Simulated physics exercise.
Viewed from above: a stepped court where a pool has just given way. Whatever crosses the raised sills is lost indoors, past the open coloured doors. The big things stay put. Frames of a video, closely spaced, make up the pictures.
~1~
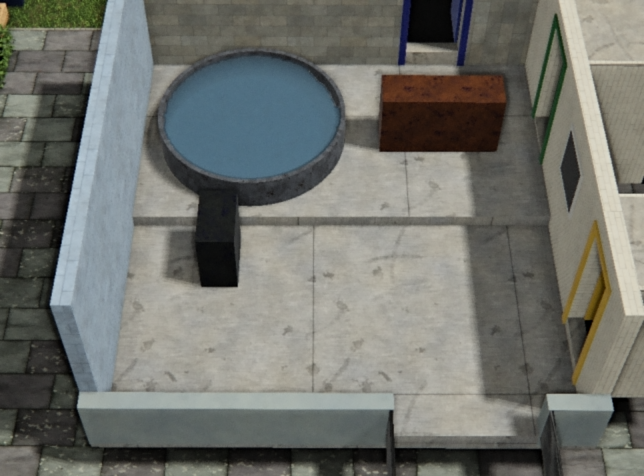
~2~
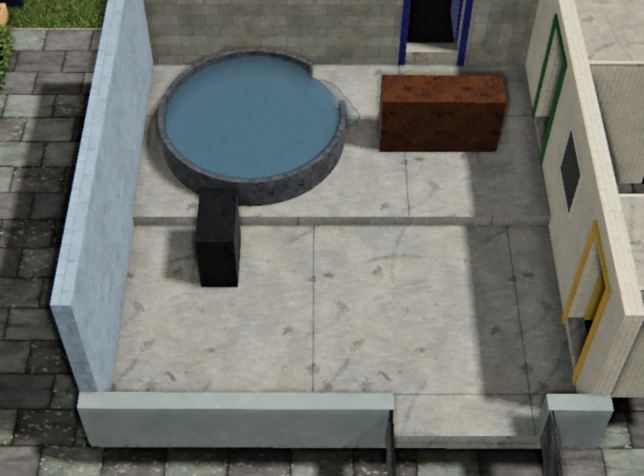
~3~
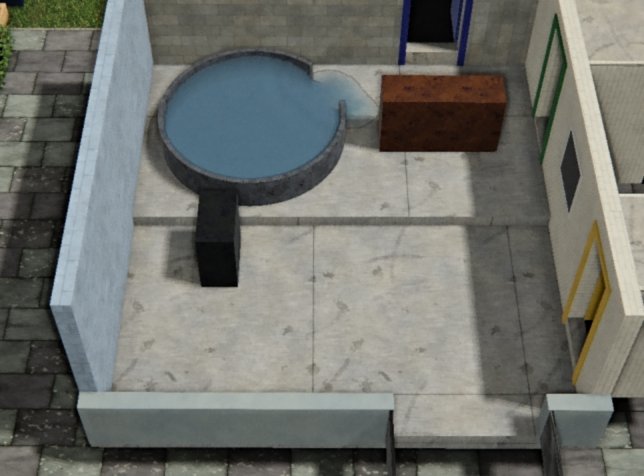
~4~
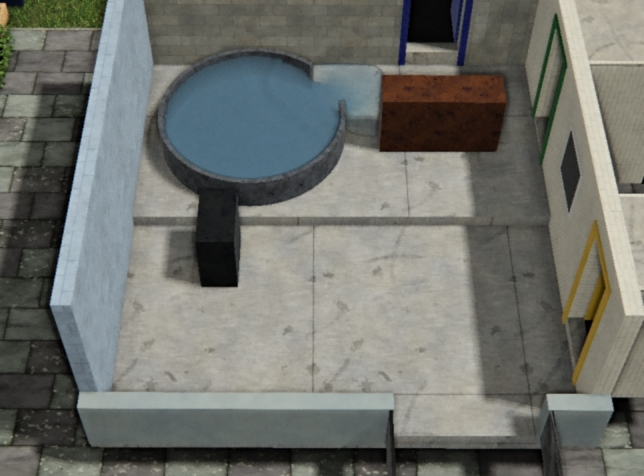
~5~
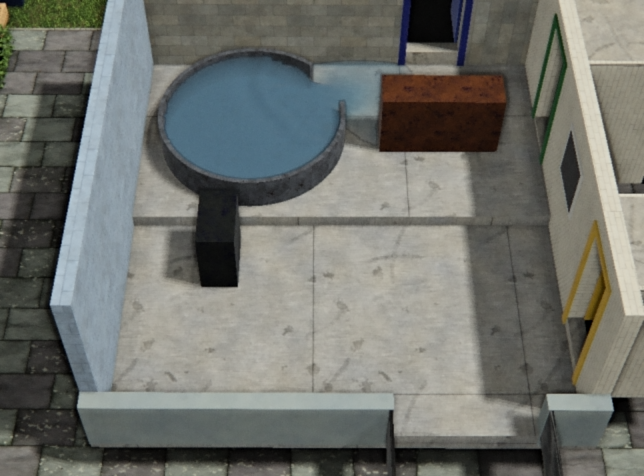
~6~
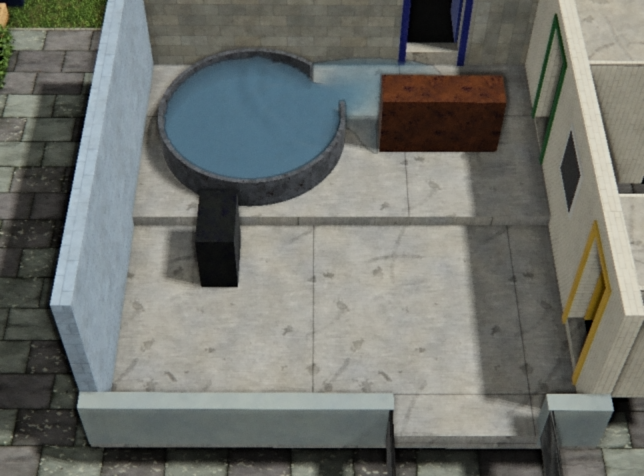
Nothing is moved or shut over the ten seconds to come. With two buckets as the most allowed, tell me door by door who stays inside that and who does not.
The yellow door keeps it to two buckets. The blue door keeps it to two buckets. The green door lets in beyond two buckets.
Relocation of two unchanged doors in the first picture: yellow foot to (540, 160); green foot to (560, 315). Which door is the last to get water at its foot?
The green door.
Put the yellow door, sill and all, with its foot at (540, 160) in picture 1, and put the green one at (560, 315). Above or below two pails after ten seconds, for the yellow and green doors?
Yellow: Falls short; green: Falls short.
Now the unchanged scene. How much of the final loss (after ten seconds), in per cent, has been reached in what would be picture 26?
I get 10 percent.
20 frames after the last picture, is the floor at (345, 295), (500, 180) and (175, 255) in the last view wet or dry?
First spot spared, second spot submerged, third spot spared.
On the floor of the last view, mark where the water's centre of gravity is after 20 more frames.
At about (315, 126).
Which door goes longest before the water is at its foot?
Last in line is the one in yellow.
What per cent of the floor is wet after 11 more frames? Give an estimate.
My best guess is some 15 %.
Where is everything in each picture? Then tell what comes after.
Still water in the round tank at (252, 115), in the first frame.
Water pours out at (329, 98) and has run to a hidden place, in the second frame.
The front is at (374, 112), out from the gap at (329, 100), in the third frame.
The front is at a hidden place, out from the gap at (329, 100), in the fourth frame.
Water pours out at (329, 100) and has run to a hidden place, in the fifth frame.
The front is at a hidden place, out from the gap at (329, 99), in the sixth frame.
A moment on, water covers 15 % of the floor; the yellow door not reached, the blue door wet at the sill, nothing in, the green door not reached.
Next, water covers 15 % of the floor; the yellow door not reached, the blue door wet at the sill, nothing in, the green door wet at the sill, nothing in.
Then, water covers 25 % of the floor; the yellow door not reached, the blue door wet at the sill, nothing in, the green door over two buckets in.
Later, water covers 55 % of the floor; the yellow door wet at the sill, nothing in, the blue door wet at the sill, nothing in, the green door far over two buckets in.
In the end, water covers 85 % of the floor; the yellow door wet at the sill, nothing in, the blue door wet at the sill, nothing in, the green door far over two buckets in.
